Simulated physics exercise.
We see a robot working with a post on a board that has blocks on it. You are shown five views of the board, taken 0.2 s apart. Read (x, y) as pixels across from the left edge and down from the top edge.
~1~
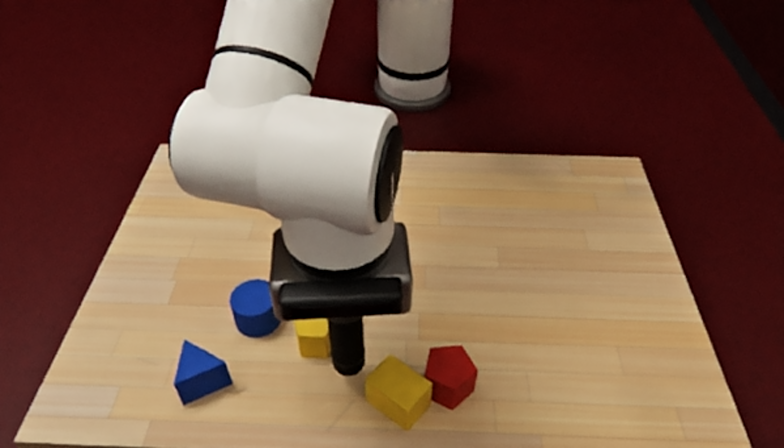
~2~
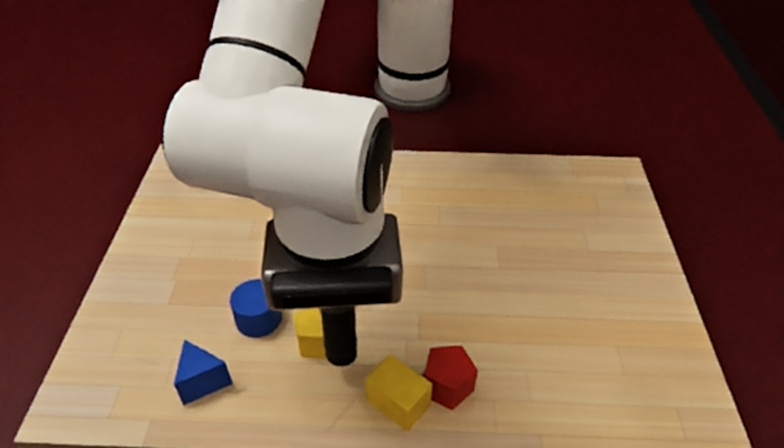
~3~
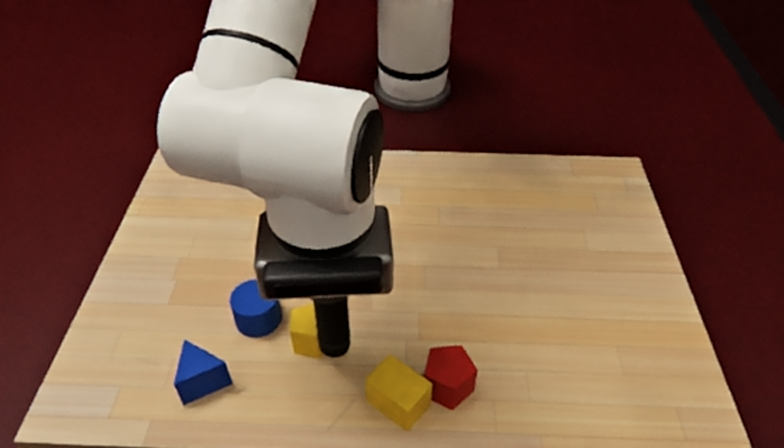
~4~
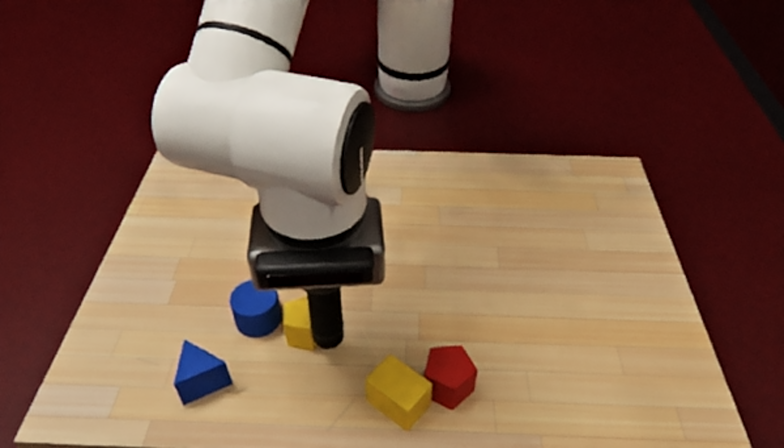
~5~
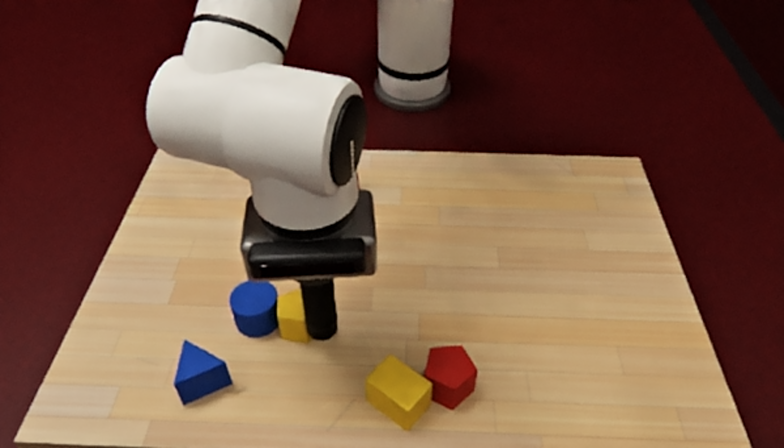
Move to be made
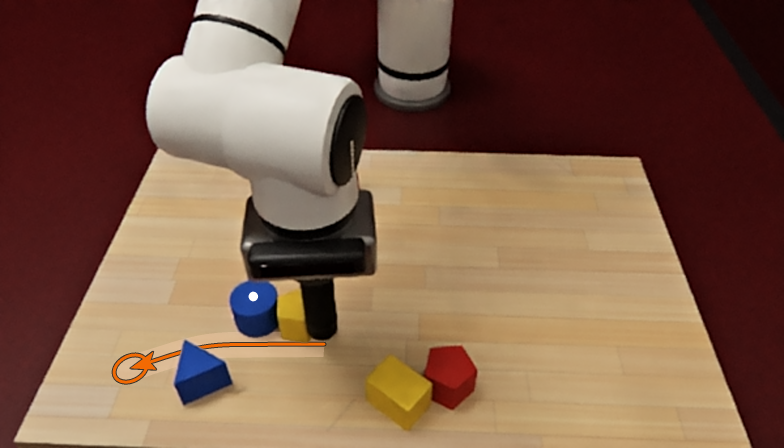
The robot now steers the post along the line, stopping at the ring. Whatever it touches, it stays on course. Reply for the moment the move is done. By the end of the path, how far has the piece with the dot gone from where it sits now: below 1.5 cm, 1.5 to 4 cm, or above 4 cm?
It slides somewhere between 1.5 and 4 cm.
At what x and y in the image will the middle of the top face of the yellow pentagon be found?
When the path ends, it will be at (283, 294).
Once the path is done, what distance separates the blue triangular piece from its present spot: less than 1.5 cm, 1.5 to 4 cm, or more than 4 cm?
It will fall in the lowest band, under 1.5 cm.
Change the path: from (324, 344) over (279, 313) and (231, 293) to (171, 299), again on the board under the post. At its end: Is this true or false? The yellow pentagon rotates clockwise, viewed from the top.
That statement is accurate.
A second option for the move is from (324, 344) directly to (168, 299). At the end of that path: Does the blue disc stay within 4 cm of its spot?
Going by the path, no.
Drawn move, from (324, 344) through (229, 345) to (131, 368); the dot is on the blue disc.
The first path, step by step. One third of the way, post at (256, 329); blue disc at (241, 284); yellow pentagon at (283, 294), turned 55° clockwise.
Two thirds of the way, post at (191, 334); blue disc at (241, 284); yellow pentagon at (283, 294), turned 55° clockwise.
At the end, post at (123, 354); blue triangular piece still; blue disc at (241, 284); yellow pentagon at (283, 294), turned 55° clockwise.
